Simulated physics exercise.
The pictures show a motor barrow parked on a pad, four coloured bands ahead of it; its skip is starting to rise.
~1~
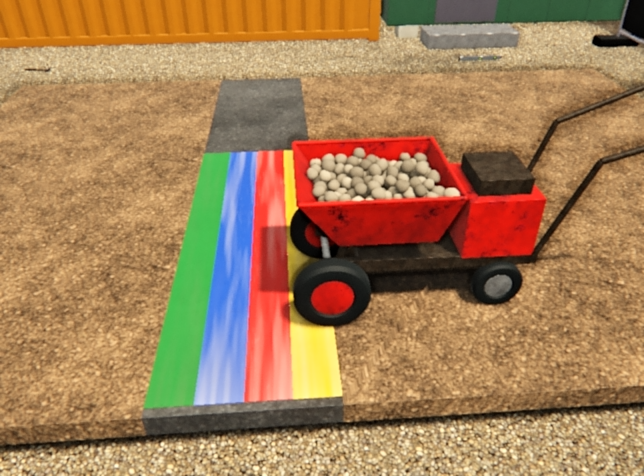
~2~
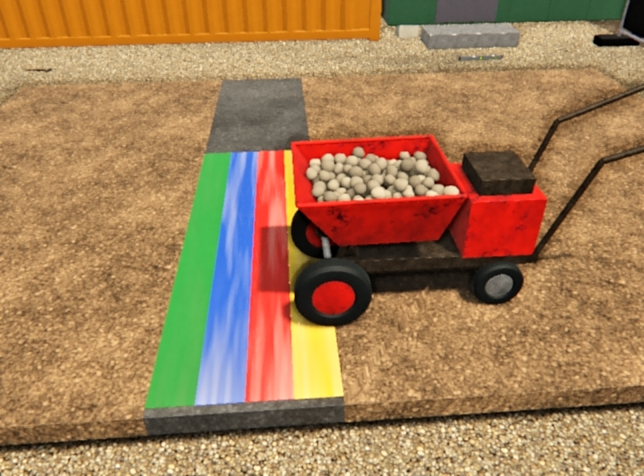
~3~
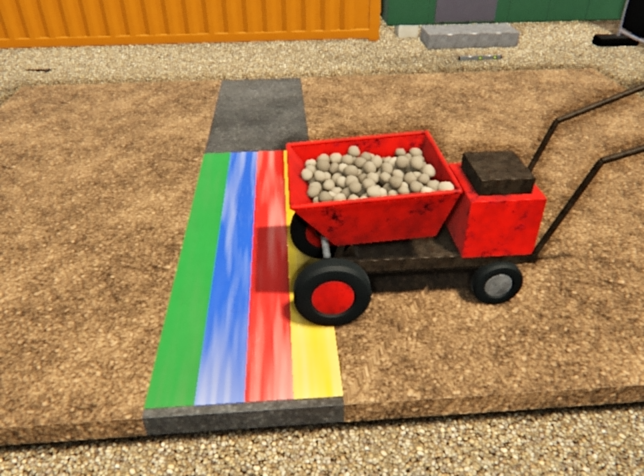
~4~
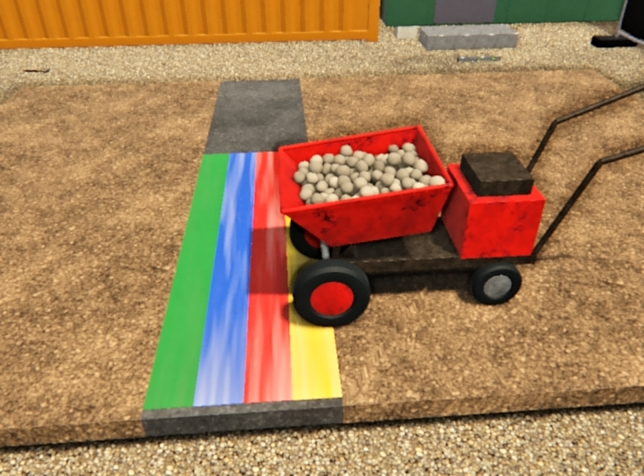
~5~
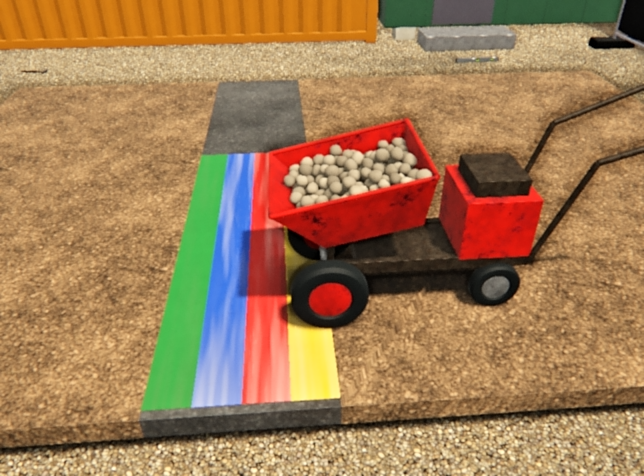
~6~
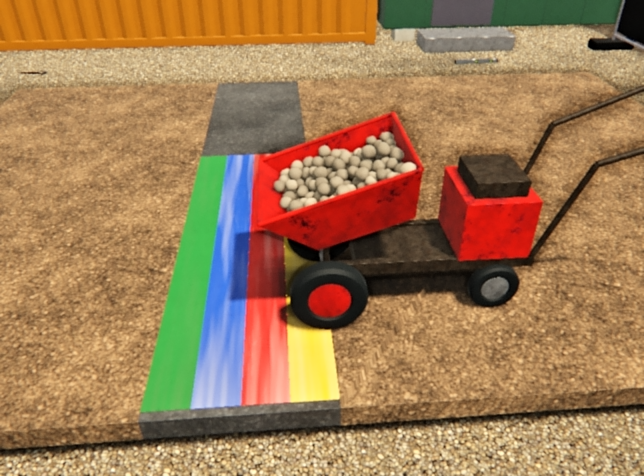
A red motor barrow full of round grey stones stood on brown ground beside green, blue, red and yellow stripes, and its skip slowly tilted leftward, its back end rising while the wheels stayed put.
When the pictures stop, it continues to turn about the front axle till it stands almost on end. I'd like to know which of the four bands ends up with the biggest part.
The biggest part ends up on the green band.
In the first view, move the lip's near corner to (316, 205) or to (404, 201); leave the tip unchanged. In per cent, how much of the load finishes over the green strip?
40 % and 10 %.
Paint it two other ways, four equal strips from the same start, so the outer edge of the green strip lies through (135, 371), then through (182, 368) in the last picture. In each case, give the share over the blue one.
Shares: Near 20 %; near 0 %.
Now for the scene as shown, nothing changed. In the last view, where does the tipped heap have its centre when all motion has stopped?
Near (174, 293).
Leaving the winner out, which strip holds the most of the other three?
The strip in second place is blue.
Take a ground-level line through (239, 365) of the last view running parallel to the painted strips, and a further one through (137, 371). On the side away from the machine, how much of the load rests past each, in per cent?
First 90 in a hundred, second 30 in a hundred.
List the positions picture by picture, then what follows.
In the first frame, lip of the skip (299, 206), level; top of the load (378, 182), river pebbles; yellow strip (314, 352); red strip (269, 355); blue strip (223, 358); green strip (177, 360).
In the second frame, lip of the skip (298, 206), level; top of the load (377, 181).
In the third frame, lip of the skip (292, 208), tipped barely; top of the load (396, 176).
In the fourth frame, lip of the skip (283, 212), tipped a little; top of the load (389, 173).
In the fifth frame, lip of the skip (271, 217), tipped a little; top of the load (378, 169).
In the sixth frame, lip of the skip (259, 225), tipped clearly; top of the load (386, 163); yellow strip (311, 355); red strip (266, 358); blue strip (220, 361); green strip (174, 364).
Just after the last frame, skip tipped steeply; every one in the skip.
A moment on, skip tipped right over; roughly half in the skip; about a tenth over the blue strip; roughly a third over the green strip; just a few falling; about a tenth off the paint.
Further on, skip tipped right over; about a tenth in the skip; just a few over the red strip; about a tenth over the blue strip; roughly a third over the green strip; roughly a third off the paint.
When it is over, skip tipped right over; about a tenth in the skip; not one over the yellow strip; just a few over the red strip; about a tenth over the blue strip; roughly a third over the green strip; roughly a third off the paint.
